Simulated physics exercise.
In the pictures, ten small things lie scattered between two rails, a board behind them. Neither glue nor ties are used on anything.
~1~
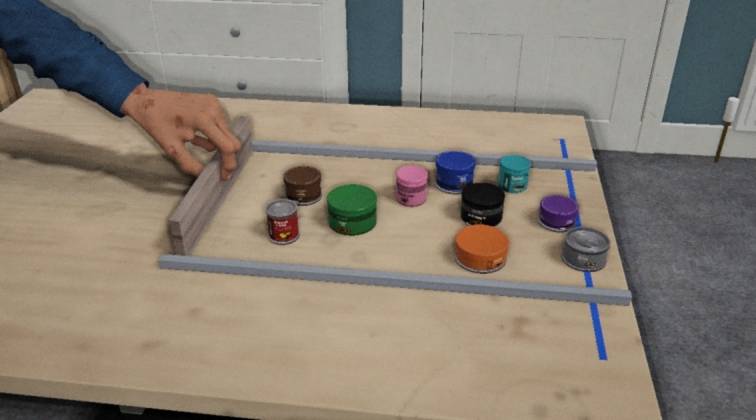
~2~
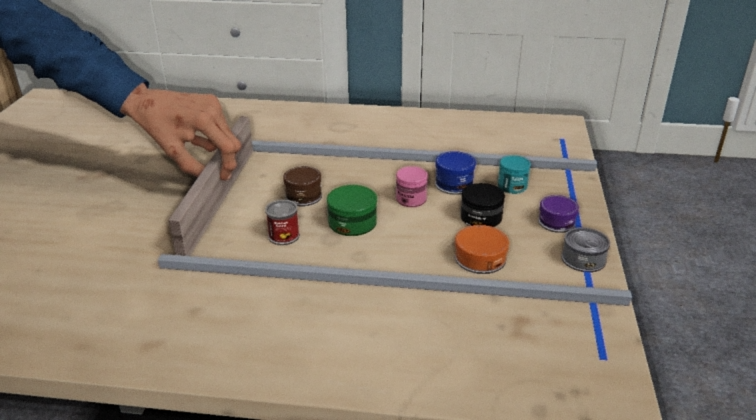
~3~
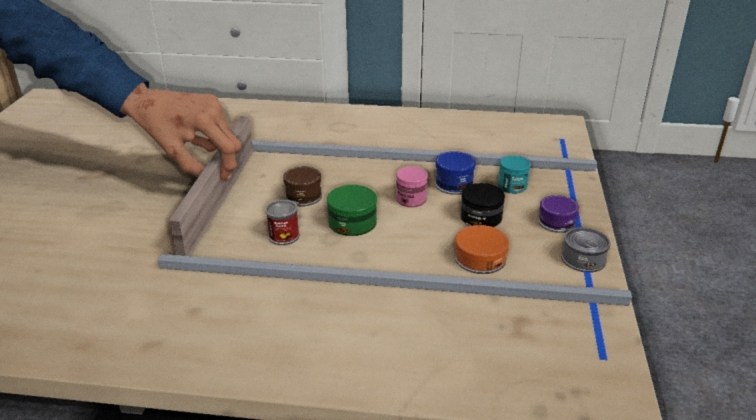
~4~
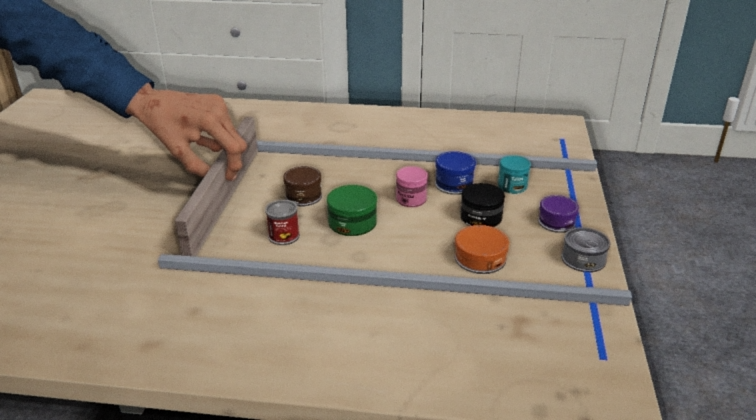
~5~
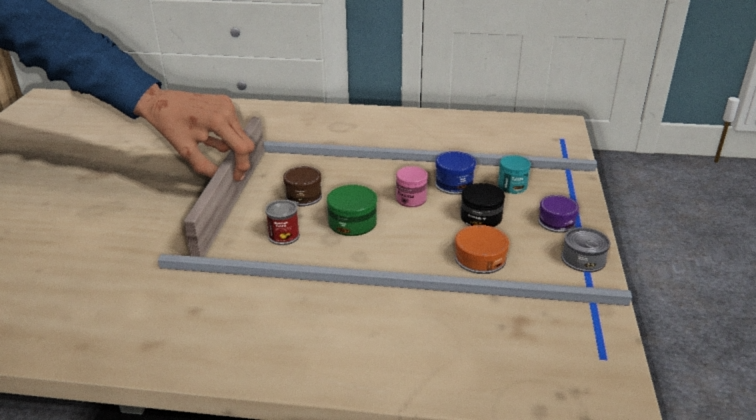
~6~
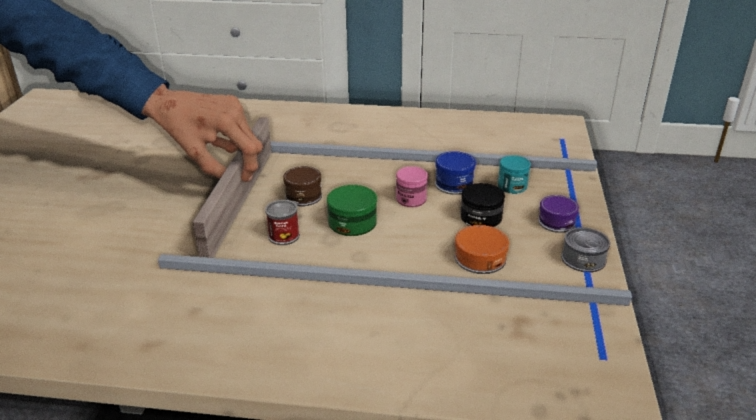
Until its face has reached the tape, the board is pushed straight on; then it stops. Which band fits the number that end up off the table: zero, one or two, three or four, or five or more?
The band is five or more.
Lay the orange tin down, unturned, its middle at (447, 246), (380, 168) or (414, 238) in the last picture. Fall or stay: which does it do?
Lab note - orange tin, per position: Is gone; is safe; is gone.
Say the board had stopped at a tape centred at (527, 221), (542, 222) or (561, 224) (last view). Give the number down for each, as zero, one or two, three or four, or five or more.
Taking the three places in turn, it would be one to two; either one or two; three to four.
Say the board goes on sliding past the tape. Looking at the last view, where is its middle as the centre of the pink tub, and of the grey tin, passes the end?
Around (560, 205) first and around (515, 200) second.
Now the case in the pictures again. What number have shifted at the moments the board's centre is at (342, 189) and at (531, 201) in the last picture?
The count is 3 at the first point and 10 at the second.
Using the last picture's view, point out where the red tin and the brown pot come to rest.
Taking them in turn, first comes (605, 253), then (597, 202).
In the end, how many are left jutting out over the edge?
That'd be 3.
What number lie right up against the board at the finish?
It is in contact with 4.
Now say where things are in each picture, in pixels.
The first frame shows grey tin (586, 249); purple tin (558, 214); turquoise tub (514, 174); board (217, 181); tape (578, 225).
The second frame shows purple tin (558, 214); orange tin (481, 249).
The third frame shows turquoise tub (514, 174); board (217, 181).
The fourth frame shows grey tin (585, 250); green tub (352, 210).
The fifth frame shows purple tin (558, 214); blue tin (455, 173).
The sixth frame shows grey tin (585, 250); purple tin (558, 214); turquoise tub (514, 174); board (237, 182); tape (578, 225).
Early on, none off yet; grey tin at rest near (585, 250); purple tin at rest near (558, 214); turquoise tub at rest near (514, 174).
Finally, the number that fall off is five or more; lost, pink tub, orange tin, black tub, turquoise tub, purple tin and grey tin.
